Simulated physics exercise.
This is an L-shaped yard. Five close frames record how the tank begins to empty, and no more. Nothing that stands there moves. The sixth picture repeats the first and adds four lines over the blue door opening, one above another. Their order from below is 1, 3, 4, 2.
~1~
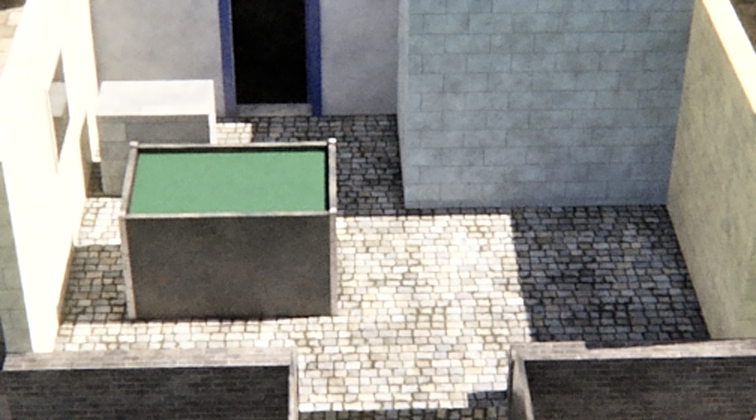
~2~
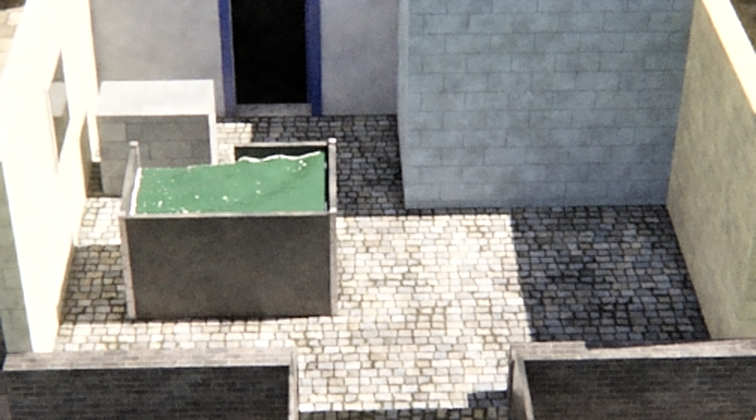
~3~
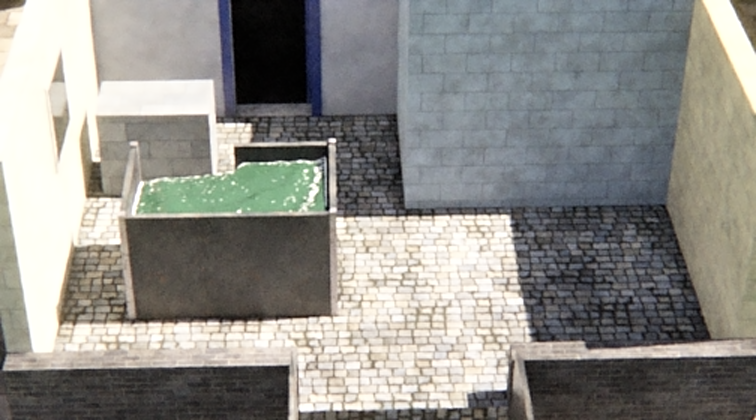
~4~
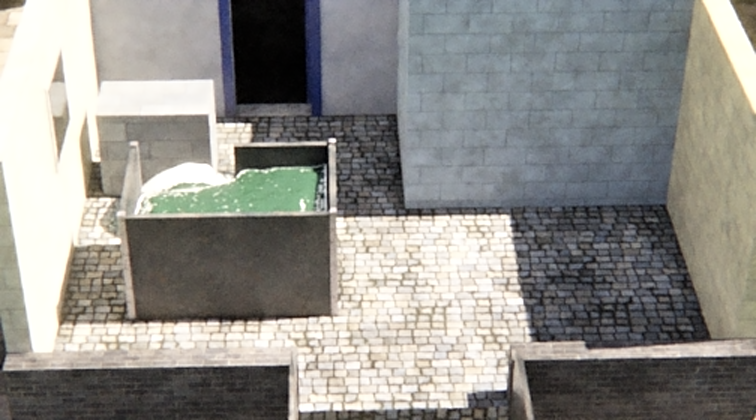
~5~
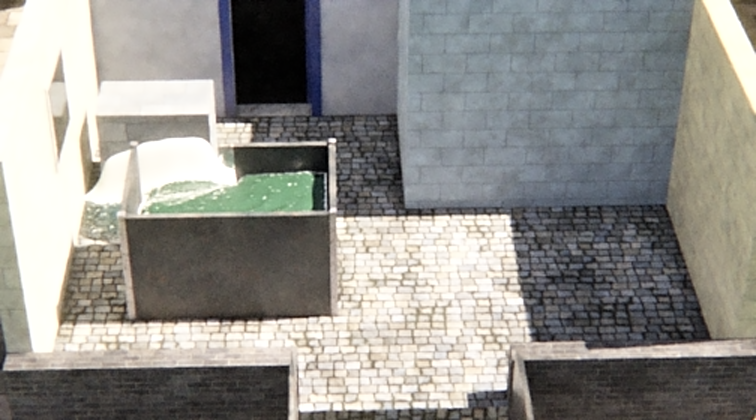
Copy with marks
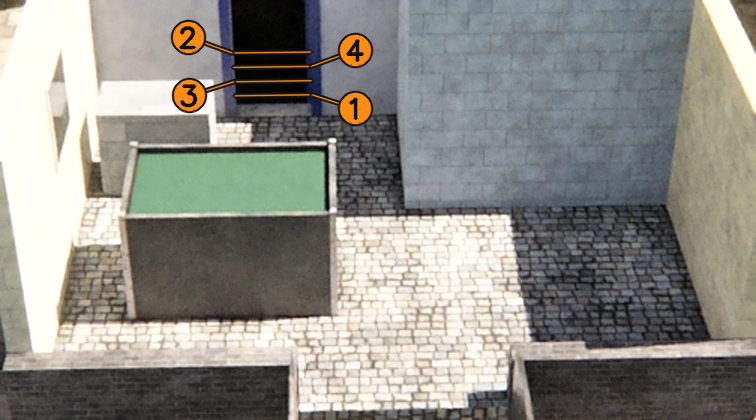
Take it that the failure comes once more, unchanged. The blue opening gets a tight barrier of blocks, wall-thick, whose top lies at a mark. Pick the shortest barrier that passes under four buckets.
Line 1 just does it.
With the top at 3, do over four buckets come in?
No.
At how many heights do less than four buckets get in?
All of the four.
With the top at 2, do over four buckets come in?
No, not at all.
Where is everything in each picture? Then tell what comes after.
Water in the tank at rest, its middle at (231, 185); foot of the blue doorway at (274, 116); open gate at (404, 340).
Water covers 1 % of the ground, its front hidden from here.
Water covers 4 % of the ground, its front hidden from here.
Water covers 7 % of the ground, its front hidden from here.
Water covers 12 % of the ground and shows as far out as (234, 150).
On the marked copy, 1 at (273, 95); 2 at (271, 52); 3 at (272, 81); 4 at (272, 66); from the bottom up 1, 3, 4, 2.
For line 1, a splash gets over, under a bucket.
For line 2, nothing gets over.
For line 3, nothing gets over.
For line 4, nothing gets over.
